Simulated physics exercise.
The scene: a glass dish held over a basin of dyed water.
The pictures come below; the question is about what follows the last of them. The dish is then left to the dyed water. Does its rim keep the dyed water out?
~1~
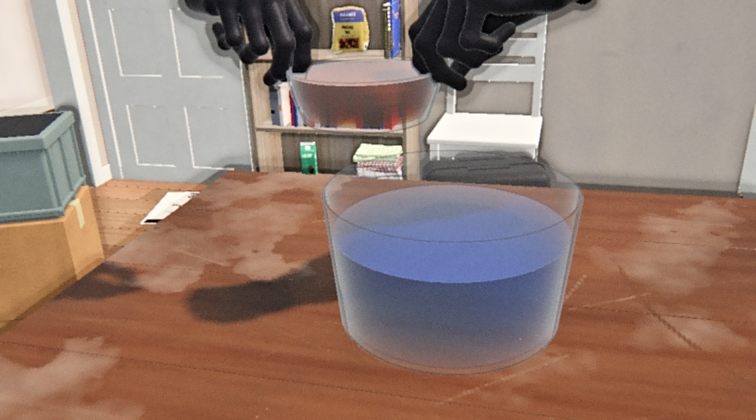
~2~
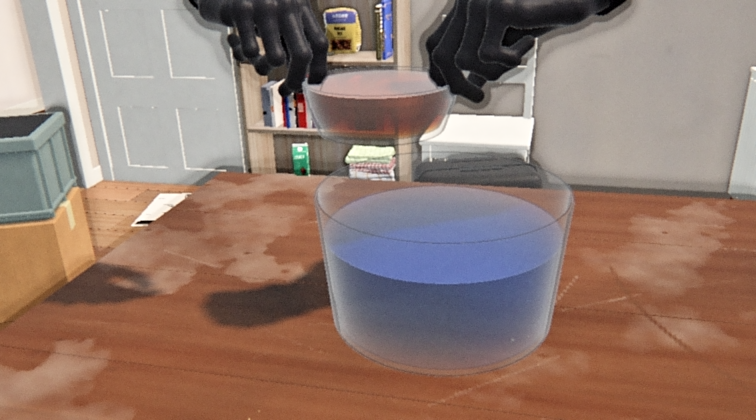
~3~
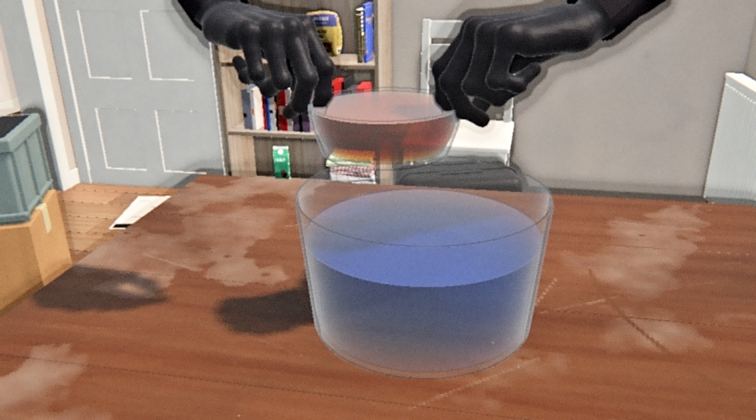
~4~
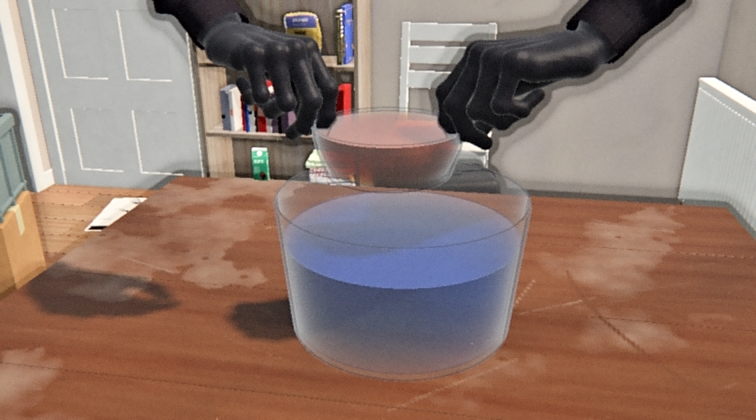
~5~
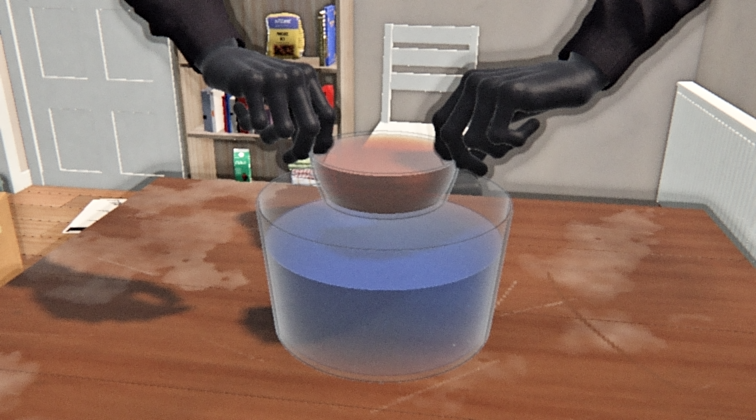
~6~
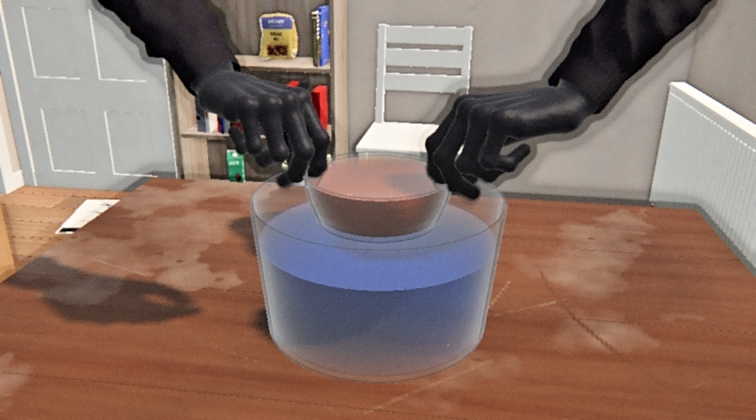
No, it fills and goes under.
Next, the dish dips into the dyed water.
After that, dyed water pours in over its rim.
Finally, the dish lies on the bottom.
